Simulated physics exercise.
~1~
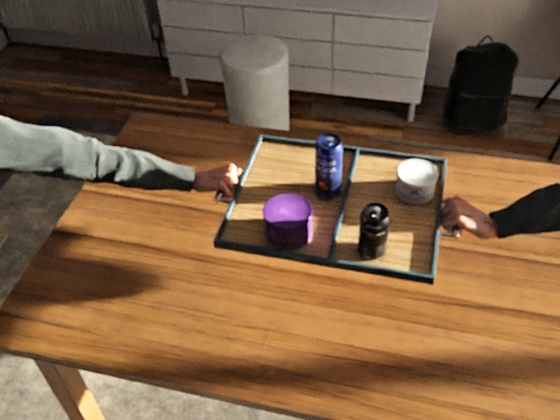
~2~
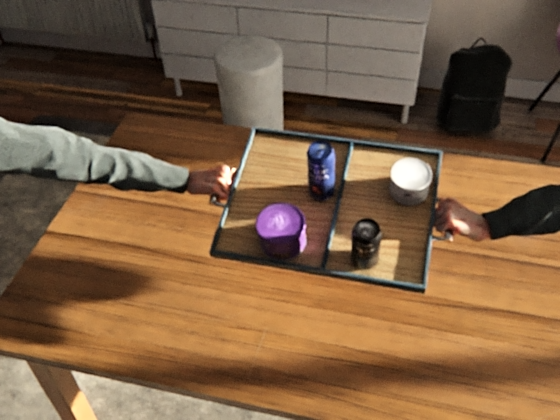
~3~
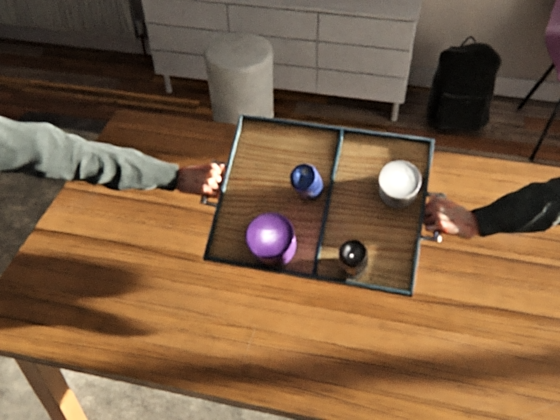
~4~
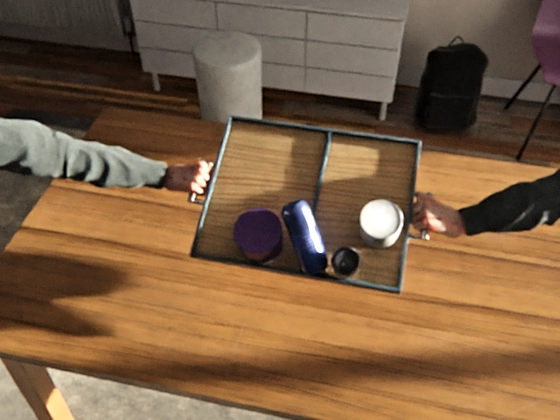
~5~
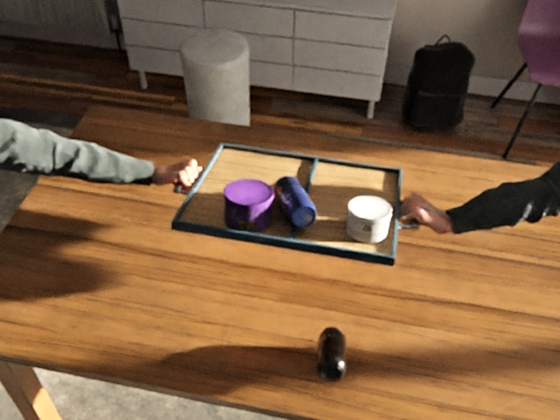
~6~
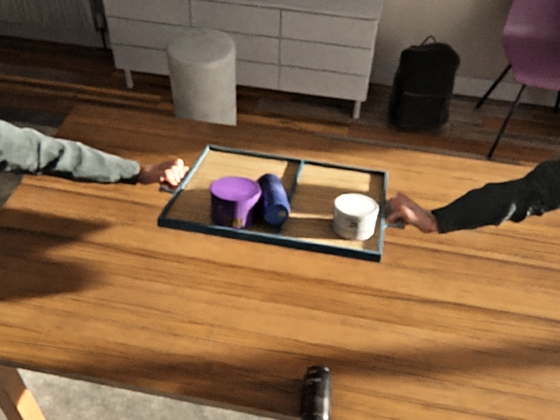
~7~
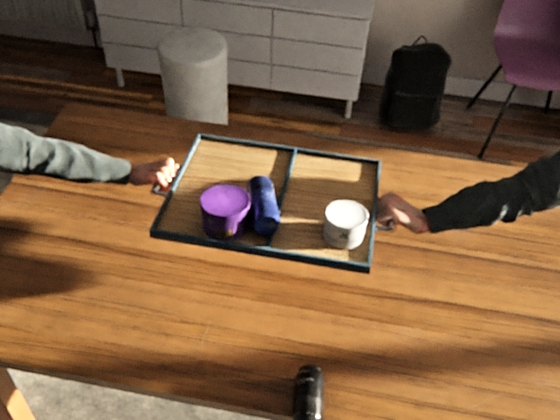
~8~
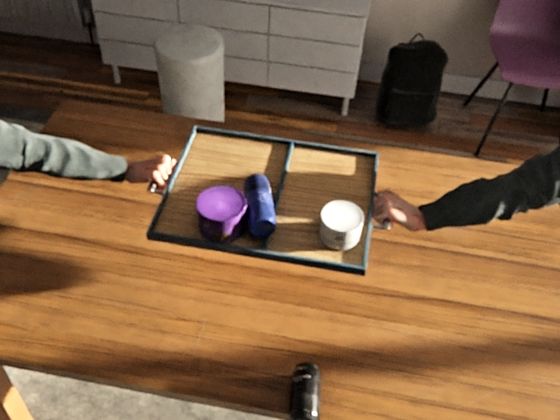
To begin with, two hands hold a dark-rimmed tray above a wooden table, carrying a purple tub, a white tub, a blue can and a black can, all upright. The near edge dips, and both cans start to lean while the tubs stay standing. The blue can then topples toward the near rim, and the white tub slides nearer. As the tray swings the other way, the black can drops off onto the table and comes to lie near its front edge. The tray levels, ending with the blue can on its side between the upright tubs, the purple one still in place.
